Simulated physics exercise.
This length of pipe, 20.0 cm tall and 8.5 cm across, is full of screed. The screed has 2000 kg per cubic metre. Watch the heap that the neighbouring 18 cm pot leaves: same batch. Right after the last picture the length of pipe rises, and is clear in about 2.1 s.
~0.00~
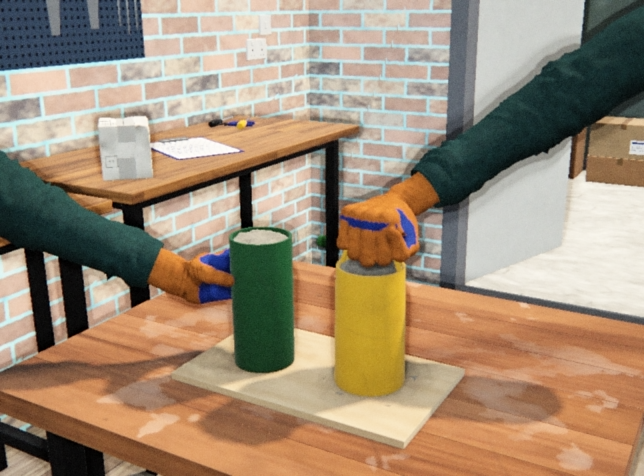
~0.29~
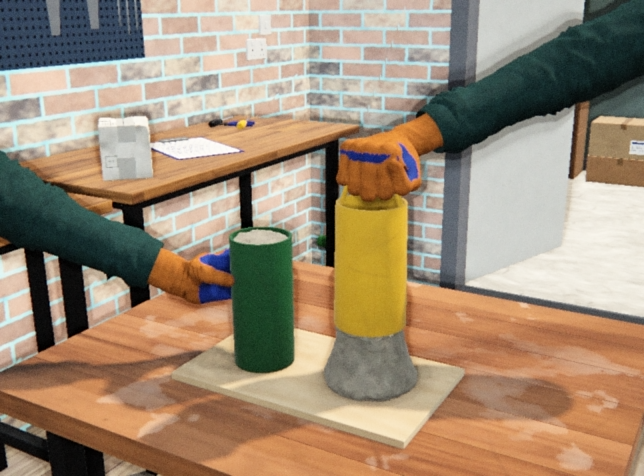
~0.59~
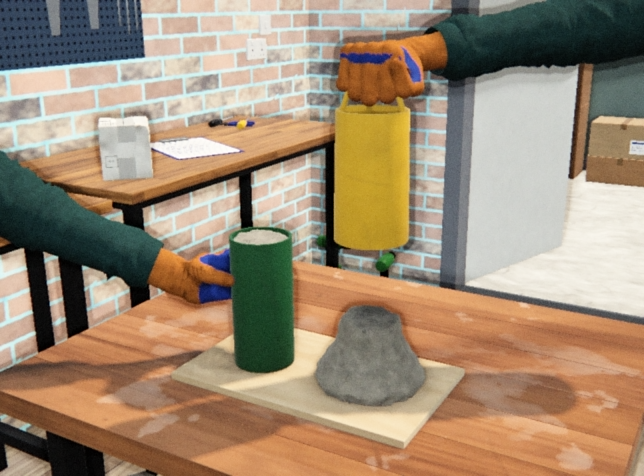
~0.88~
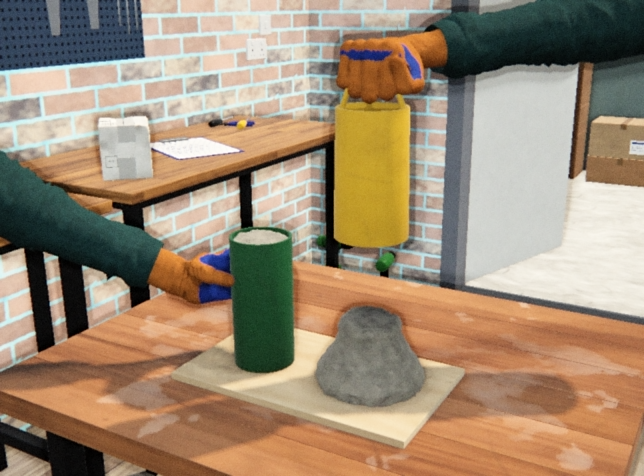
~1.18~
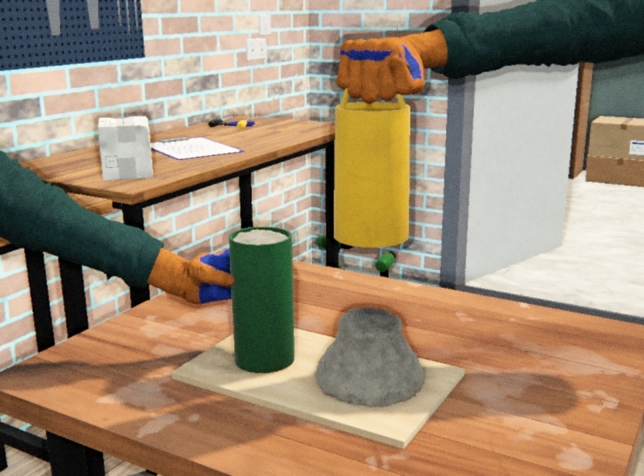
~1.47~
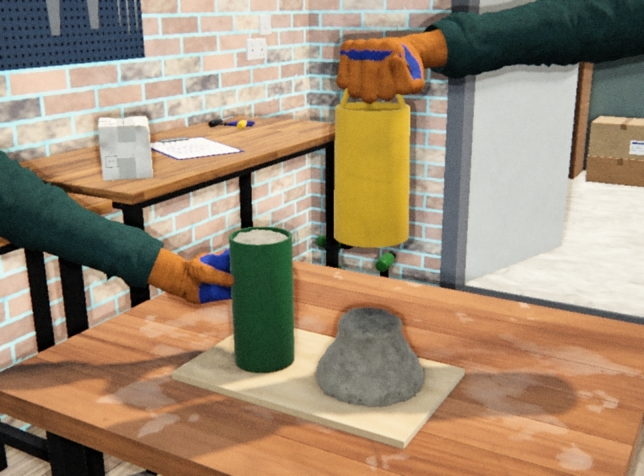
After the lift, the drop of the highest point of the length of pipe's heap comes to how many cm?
Close to 8 centimetres.
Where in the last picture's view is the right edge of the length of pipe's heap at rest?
Around (316, 359).
By 2.0 s, the length of pipe is up 4.7 cm; the screed has come down 2.3 cm to 18 cm and is 12 cm wide.
By 2.5 s, the length of pipe is up 12 cm; the screed has come down 8.1 cm to 12 cm and is 16 cm wide.
By 3.0 s, the length of pipe is up 20 cm; the screed has come down 8.3 cm to 12 cm and is 16 cm wide.
By 3.7 s, the length of pipe is clear; the screed has come down 8.5 cm to 12 cm and is 16 cm wide.
By 4.2 s, at rest, the length of pipe is clear; the screed has come down 8.5 cm to 11 cm and is 16 cm wide.
